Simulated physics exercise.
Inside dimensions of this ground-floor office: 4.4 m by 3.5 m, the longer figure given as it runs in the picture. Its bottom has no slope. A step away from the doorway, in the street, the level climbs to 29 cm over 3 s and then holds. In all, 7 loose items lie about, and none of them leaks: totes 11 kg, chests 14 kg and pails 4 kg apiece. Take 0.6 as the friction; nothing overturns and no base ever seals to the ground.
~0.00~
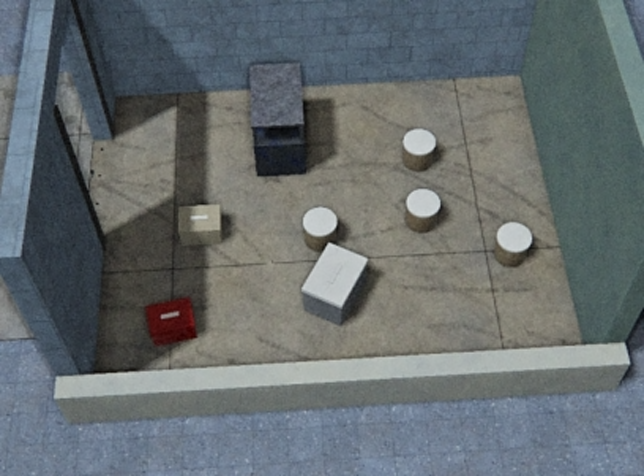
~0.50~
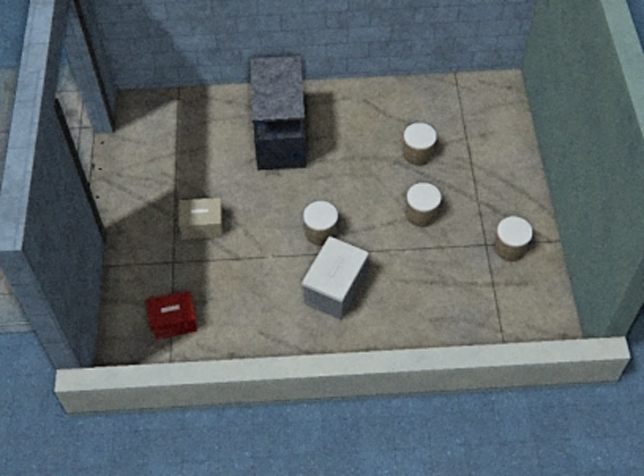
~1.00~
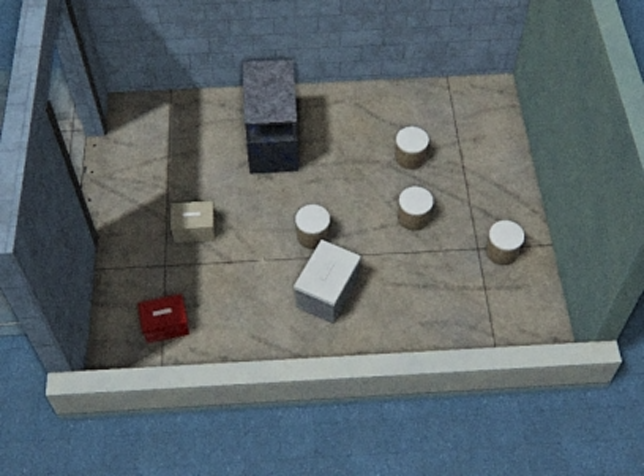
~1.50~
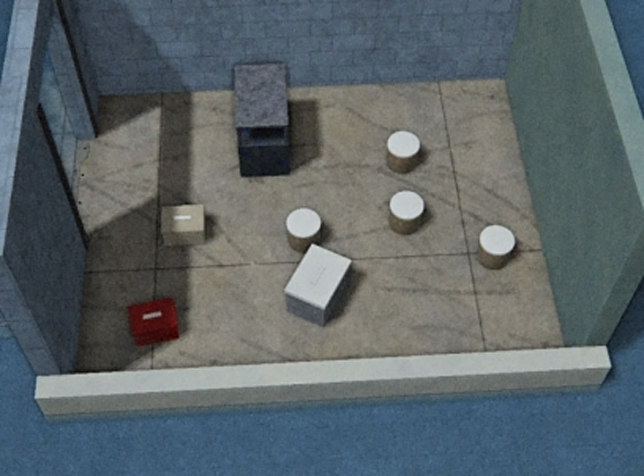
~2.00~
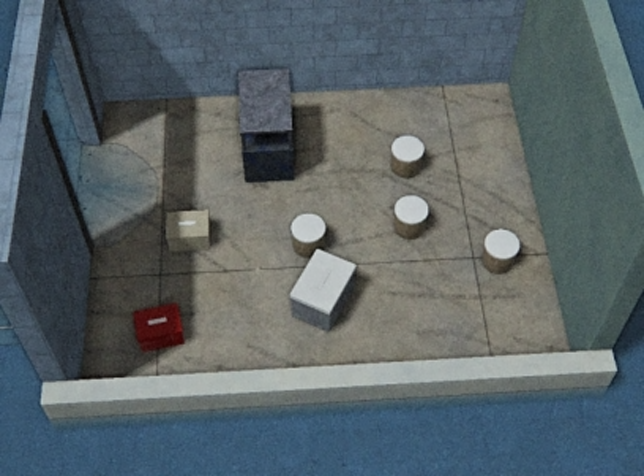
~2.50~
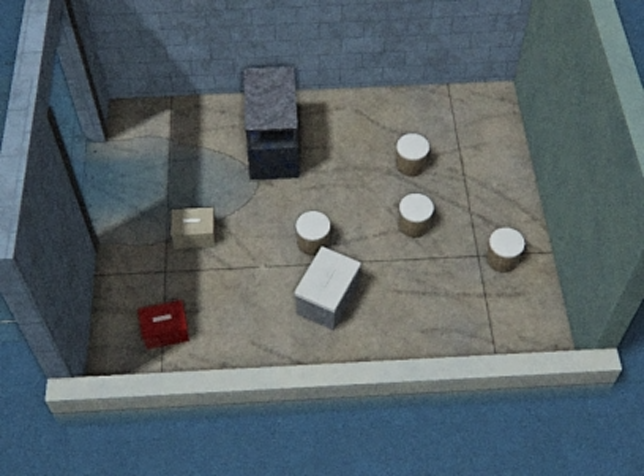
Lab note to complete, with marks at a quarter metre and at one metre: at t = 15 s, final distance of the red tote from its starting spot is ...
At t = 15 s the distance is from a quarter metre to one metre.
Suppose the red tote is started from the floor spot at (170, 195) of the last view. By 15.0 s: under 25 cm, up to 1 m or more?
Short answer, it is taken a long way.
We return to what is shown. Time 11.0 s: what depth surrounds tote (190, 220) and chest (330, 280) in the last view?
I'd estimate 8 cm for the first and 17 cm for the second.
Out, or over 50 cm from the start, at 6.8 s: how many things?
By that time the total stands at 5.
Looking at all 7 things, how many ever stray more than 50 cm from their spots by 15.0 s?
Count: 7.
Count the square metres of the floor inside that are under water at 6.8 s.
Around 15 m2 of it.
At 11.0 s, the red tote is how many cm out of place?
I'd guess some 30 cm by then.
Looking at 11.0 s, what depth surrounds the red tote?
9 cm or so.
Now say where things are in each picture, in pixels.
In the first frame, the red tote at (170, 316), on the bottom; 0.0 m2 under water; 0 of 7 have shifted.
In the second frame, the red tote at (170, 309) rests on the ground; water covers 0.0 m2; 0 of 7 have shifted.
In the third frame, the red tote at (162, 313) rests on the ground; 0.0 m2 under water; 0 of 7 have shifted.
In the fourth frame, the red tote at (152, 316) rests on the ground; 0.0 m2 under water; 0 of 7 have shifted.
In the fifth frame, the red tote at (158, 322), on the bottom; water covers 0.6 m2; 0 of 7 have shifted.
In the sixth frame, the red tote at (162, 319) rests on the ground; water covers 1.5 m2; 0 of 7 have shifted.
After 3.5 s the red tote is near (162, 319), 0.0 m from its start, aground; 0 afloat.
After 6.8 s the red tote is near (162, 319), 0.0 m from its start, aground; 6 afloat.
After 11.0 s the red tote is near (143, 299), 0.3 m from its start, aground; 5 afloat.
After 15.0 s the red tote is near (238, 300), 0.7 m from its start, afloat; 7 afloat.
